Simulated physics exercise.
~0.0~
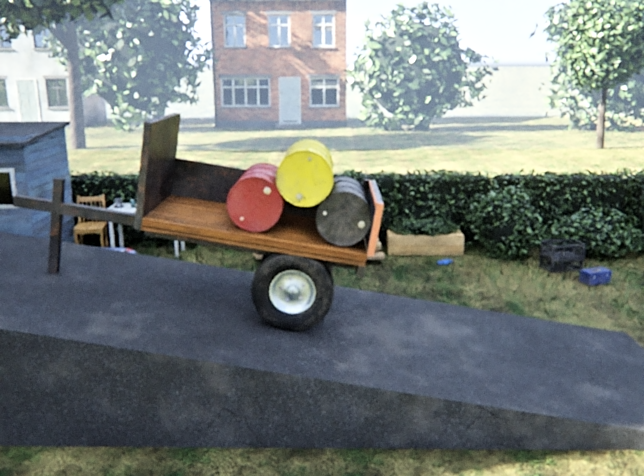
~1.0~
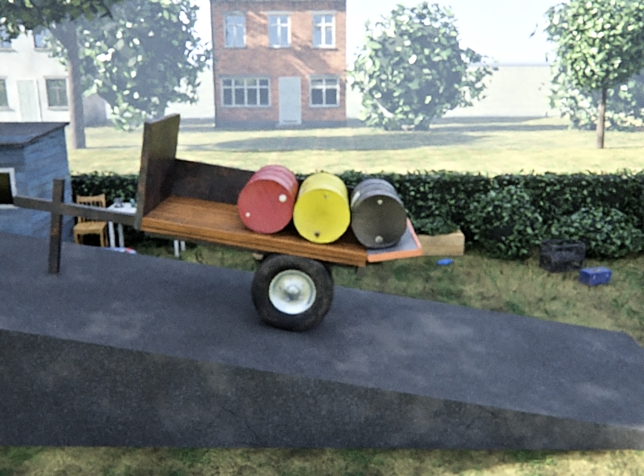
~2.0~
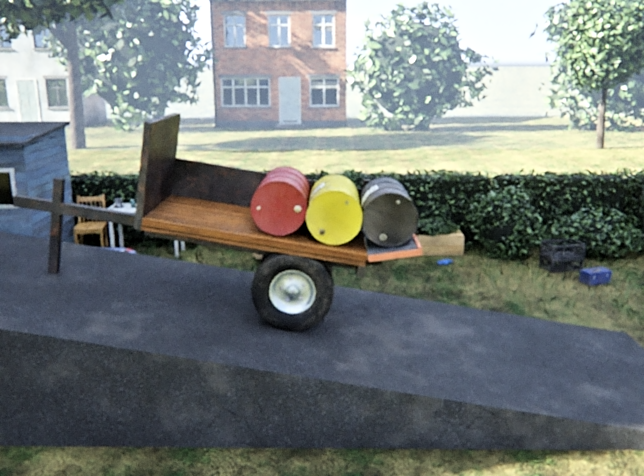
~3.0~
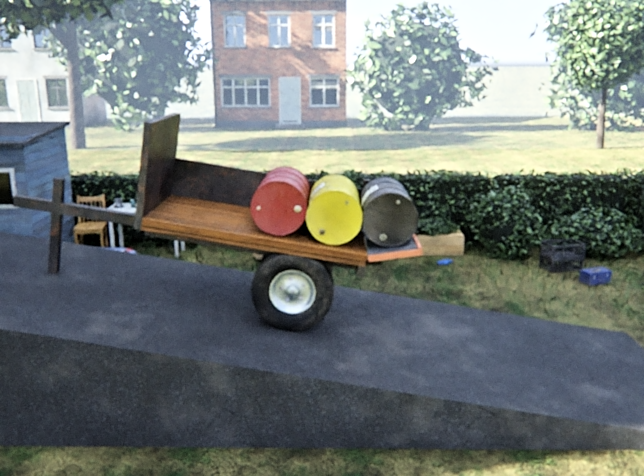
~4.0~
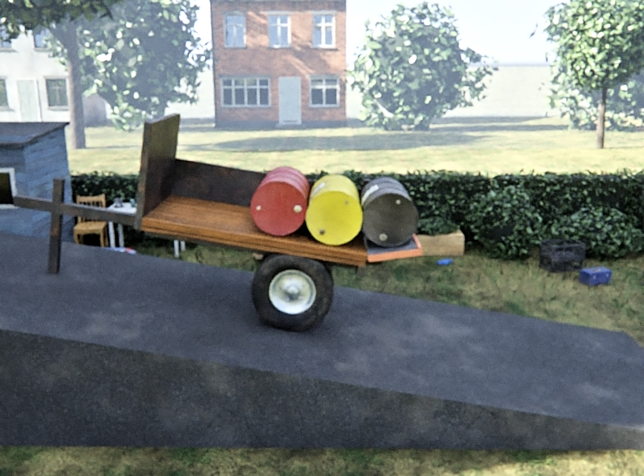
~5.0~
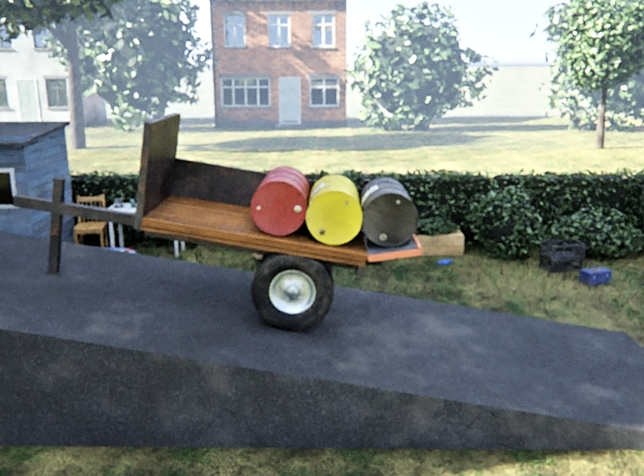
A small wooden trailer stands nose-up on a dark sloping ramp, seen from the side, with a hedge, trees and a brick house behind. Three drums sit toward its lower right end, a yellow one perched on top between a red one on the left and a dark grey one against the raised tailgate. The tailgate drops open, and the yellow drum sinks between the others as the dark one shifts right. The row rolls slightly farther right, then stops. All three drums rest side by side, with red and yellow still on the bed.
